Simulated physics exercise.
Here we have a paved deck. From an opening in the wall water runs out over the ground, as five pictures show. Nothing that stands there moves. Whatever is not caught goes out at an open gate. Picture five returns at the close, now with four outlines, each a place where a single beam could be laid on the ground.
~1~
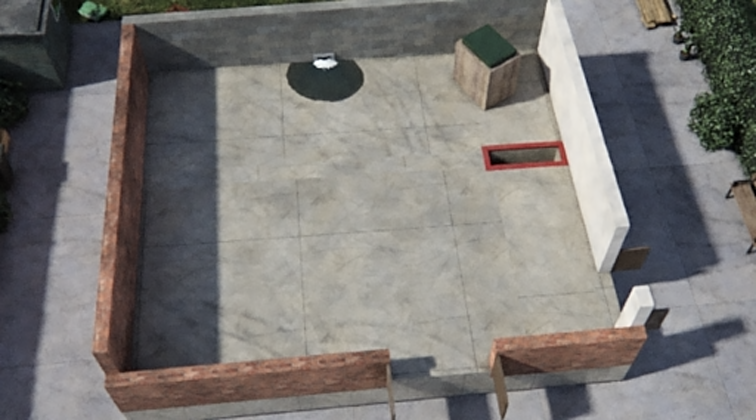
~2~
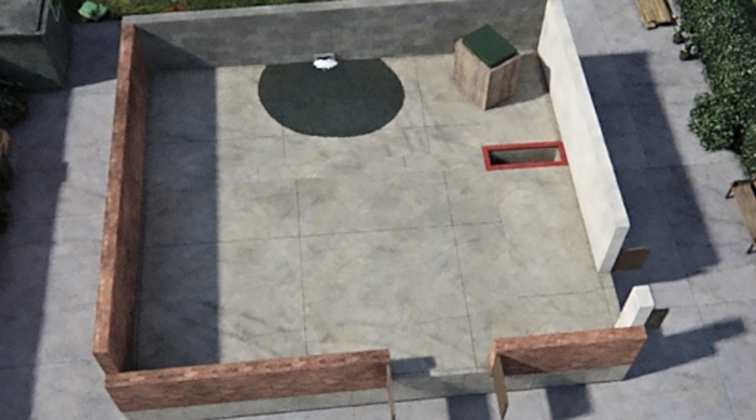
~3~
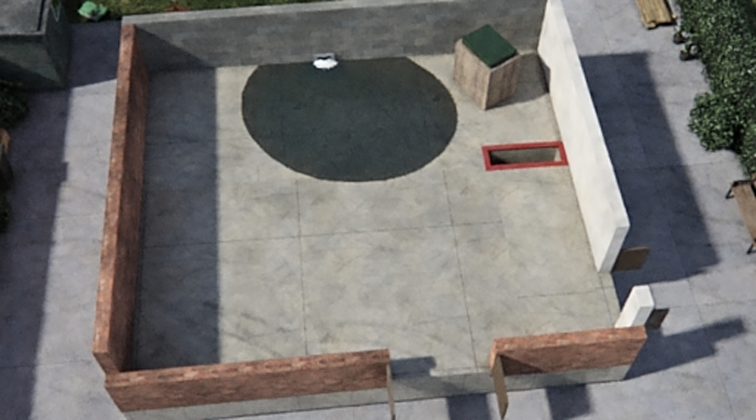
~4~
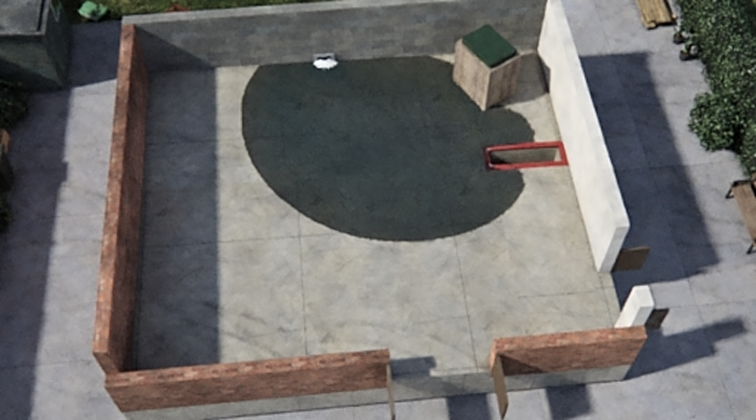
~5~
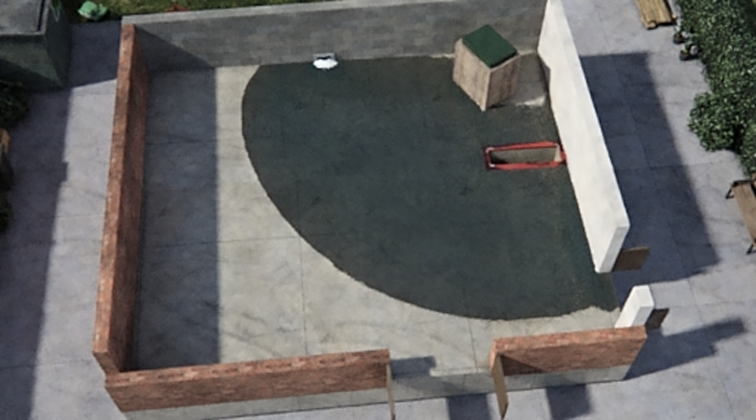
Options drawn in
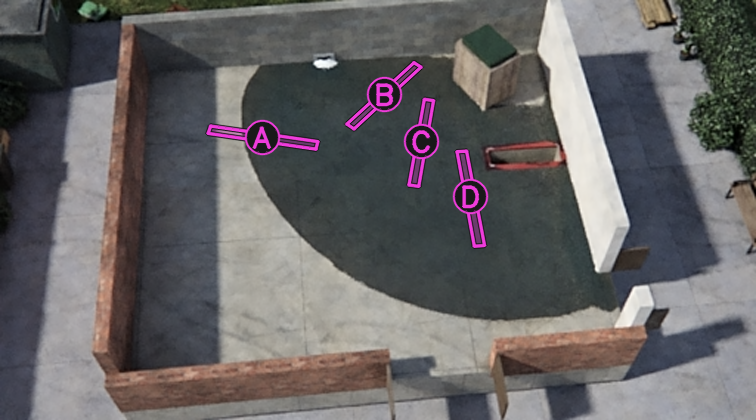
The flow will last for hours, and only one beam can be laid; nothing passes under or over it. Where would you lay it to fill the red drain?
Place A.
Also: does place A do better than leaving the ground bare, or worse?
Place A is better.
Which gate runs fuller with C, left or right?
More leaves on the right.
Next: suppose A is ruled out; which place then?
D.
In magenta, A from (209, 129) to (316, 145); B from (350, 126) to (417, 64); C from (413, 185) to (428, 99); D from (479, 245) to (461, 151).
With A, about 47 % of the stream goes into the red drain, about 53 % out by the gates.
With B, about 19 % of the stream goes into the red drain, about 80 % out by the gates.
With C, about 19 % of the stream goes into the red drain, about 81 % out by the gates.
With D, about 29 % of the stream goes into the red drain, about 71 % out by the gates.
